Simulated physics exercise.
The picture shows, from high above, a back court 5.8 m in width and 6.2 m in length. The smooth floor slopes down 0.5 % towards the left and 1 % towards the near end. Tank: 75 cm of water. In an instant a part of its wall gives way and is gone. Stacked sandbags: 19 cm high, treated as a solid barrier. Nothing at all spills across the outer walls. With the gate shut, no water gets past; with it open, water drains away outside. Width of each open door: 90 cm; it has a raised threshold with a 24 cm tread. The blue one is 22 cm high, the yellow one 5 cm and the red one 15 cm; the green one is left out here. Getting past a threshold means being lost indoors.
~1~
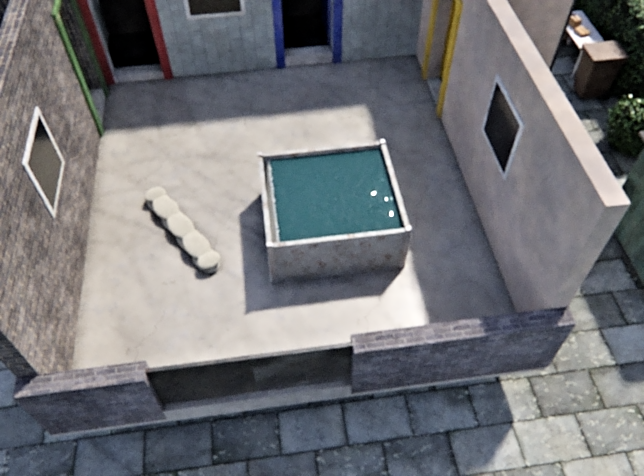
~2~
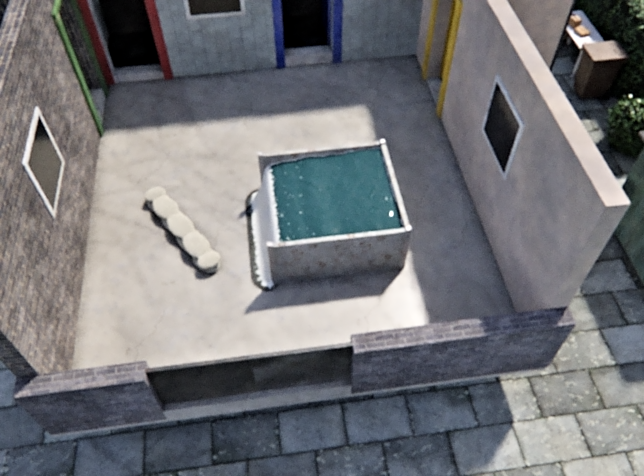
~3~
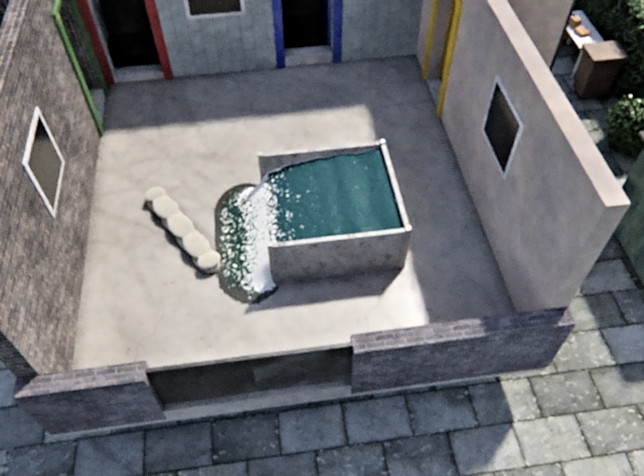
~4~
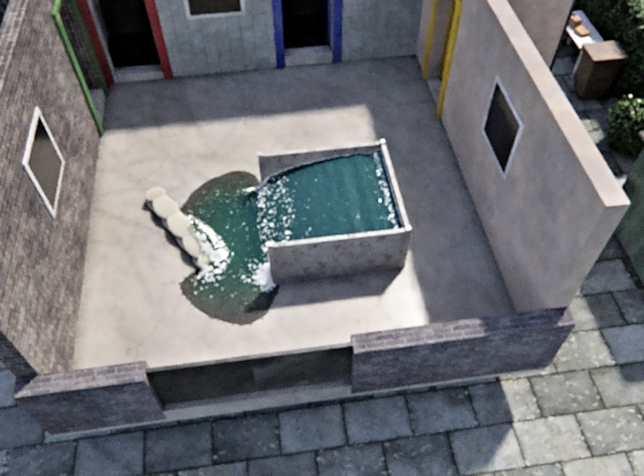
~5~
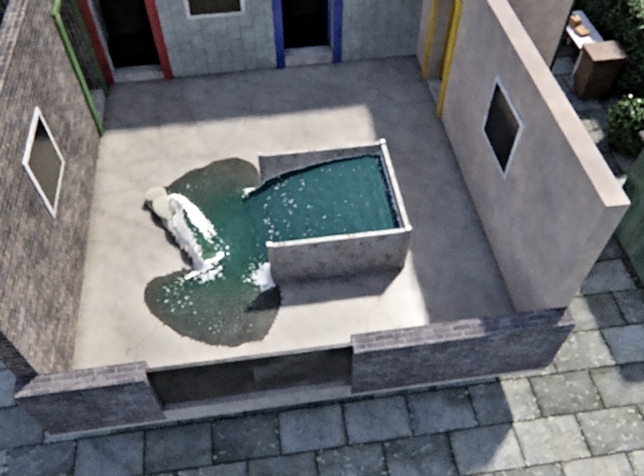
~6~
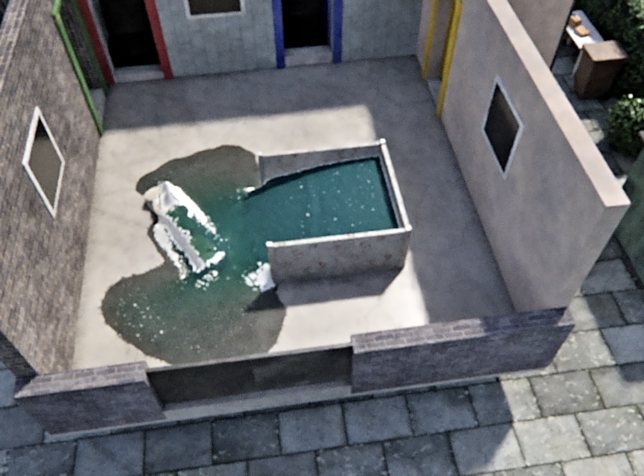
We see a walled court from above, where the left side of a square tank gives way and green water pours out, foaming around a row of pale sandbags and spreading across the floor to the left and near side.
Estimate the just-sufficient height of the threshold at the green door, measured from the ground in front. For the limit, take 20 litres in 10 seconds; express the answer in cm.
I would say 12 cm.
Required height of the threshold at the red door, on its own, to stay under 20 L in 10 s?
Roughly 25 cm at the red door.
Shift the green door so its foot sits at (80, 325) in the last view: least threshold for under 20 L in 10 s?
Minimum: Close to 20 cm.
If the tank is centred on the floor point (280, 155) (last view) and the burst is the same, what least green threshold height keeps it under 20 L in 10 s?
Then about 20 centimetres at the least.
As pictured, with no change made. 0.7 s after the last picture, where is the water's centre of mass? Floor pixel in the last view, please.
The water is centred near (238, 239).
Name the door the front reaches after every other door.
The yellow one comes last.
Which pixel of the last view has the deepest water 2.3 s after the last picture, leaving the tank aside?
Near pixel (127, 96).
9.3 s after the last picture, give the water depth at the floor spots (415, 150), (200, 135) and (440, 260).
That's 8, 4 and 10 cm, in the order given.
Then, 0.7 s after the last picture water covers 35 % of the floor, deepest (48 cm) near (69, 405); it has not reached the green door.
Then, 2.3 s after the last picture water covers 45 % of the floor, deepest (28 cm) near (127, 96); 16 cm at the green door, 0 litres in over its 19 cm threshold.
Then, 9.3 s after the last picture water covers 95 % of the floor, deepest (12 cm) near (500, 274); 4 cm at the green door, 1 litre in over its 19 cm threshold.
At the green door as built, the water peaked near 17 cm, 3.1 s after the last picture.
With a threshold of 10 cm, 39 litres would have come in within the 10 s; with 13.5 cm, 12 litres. So under 20 litres takes about 12 cm.
